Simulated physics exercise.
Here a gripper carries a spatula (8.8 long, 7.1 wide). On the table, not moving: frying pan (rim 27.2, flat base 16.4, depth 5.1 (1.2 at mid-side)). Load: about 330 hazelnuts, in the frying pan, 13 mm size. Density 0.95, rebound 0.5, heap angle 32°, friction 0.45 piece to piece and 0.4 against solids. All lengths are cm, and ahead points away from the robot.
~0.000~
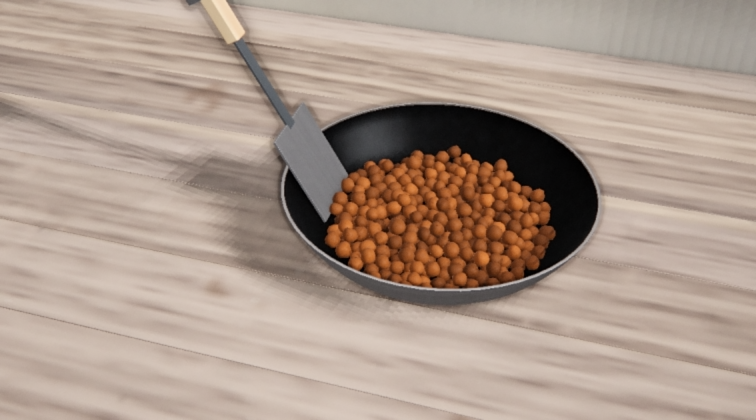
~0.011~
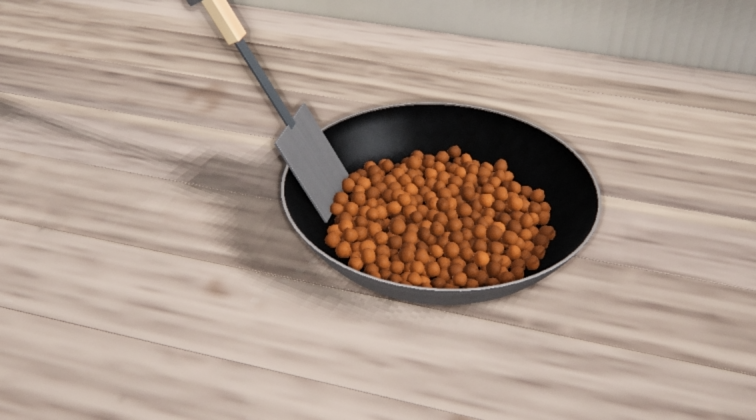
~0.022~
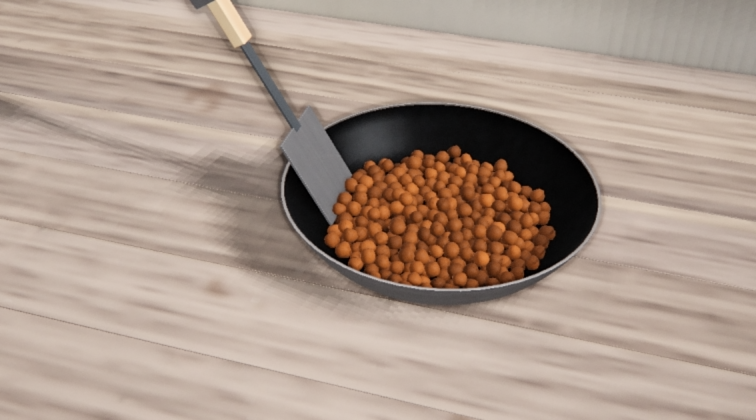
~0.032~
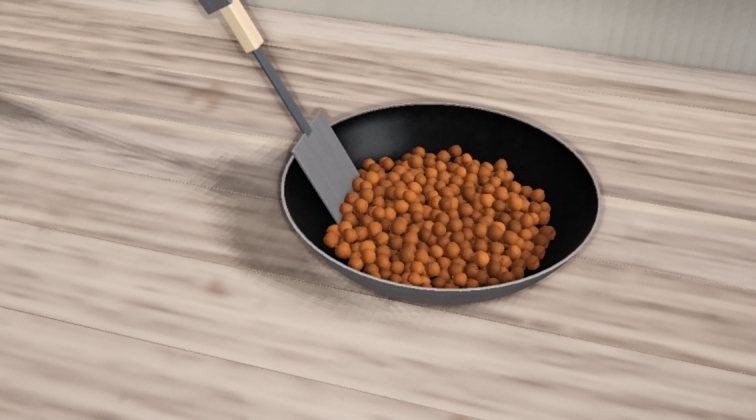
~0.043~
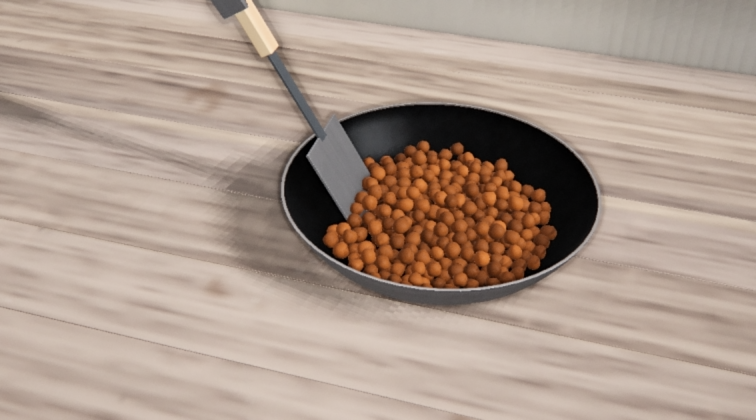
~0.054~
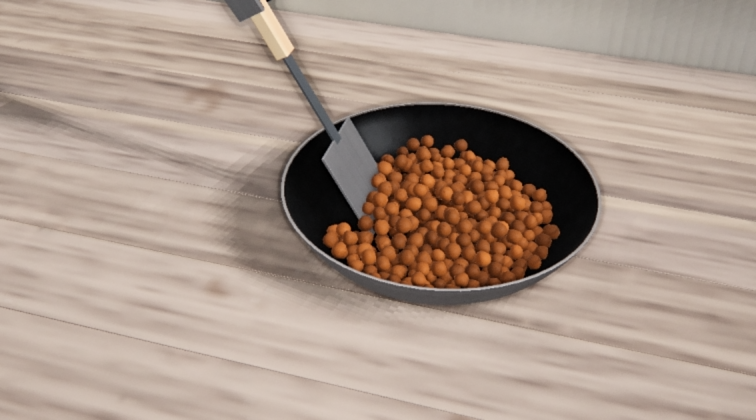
The clip shows a spatula standing at the left side of a black frying pan full of small round brown nuts on a wooden table, then moving slowly right and pushing the nearest nuts slightly toward the middle.
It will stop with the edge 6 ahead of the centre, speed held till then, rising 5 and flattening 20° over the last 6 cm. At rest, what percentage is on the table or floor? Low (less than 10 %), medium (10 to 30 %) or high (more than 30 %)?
On the table or floor the share is medium, 10 to 30 %.
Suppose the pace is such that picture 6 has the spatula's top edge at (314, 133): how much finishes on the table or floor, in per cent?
Some 0 per cent.
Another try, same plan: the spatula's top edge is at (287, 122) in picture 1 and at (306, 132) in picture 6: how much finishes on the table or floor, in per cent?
Some 0 per cent.
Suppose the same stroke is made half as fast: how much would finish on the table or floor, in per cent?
It would be near 0 per cent.
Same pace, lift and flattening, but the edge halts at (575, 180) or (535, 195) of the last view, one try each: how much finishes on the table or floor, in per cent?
About 30 and 20 per cent.
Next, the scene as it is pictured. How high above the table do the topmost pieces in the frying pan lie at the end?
Some 4.5 cm.
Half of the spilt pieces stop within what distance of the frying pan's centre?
Roughly 58 cm.
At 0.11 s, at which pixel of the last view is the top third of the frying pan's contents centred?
Around (466, 204).
After 0.08 s, sloping 60°, highest piece 6 above the table; 332 in the frying pan.
After 0.11 s, sloping 54°, highest piece 8 above the table; 332 in the frying pan.
After 0.32 s, sloping 40°, highest piece 6 above the table; 287 in the frying pan, 39 on the table or floor, 6 on the blade or in flight.
After 1.37 s, sloping 40°, highest piece 4 above the table; 287 in the frying pan, 45 on the table or floor.
In the end, 287 in the frying pan, 45 on the table or floor. That is 14 % on the table or floor.
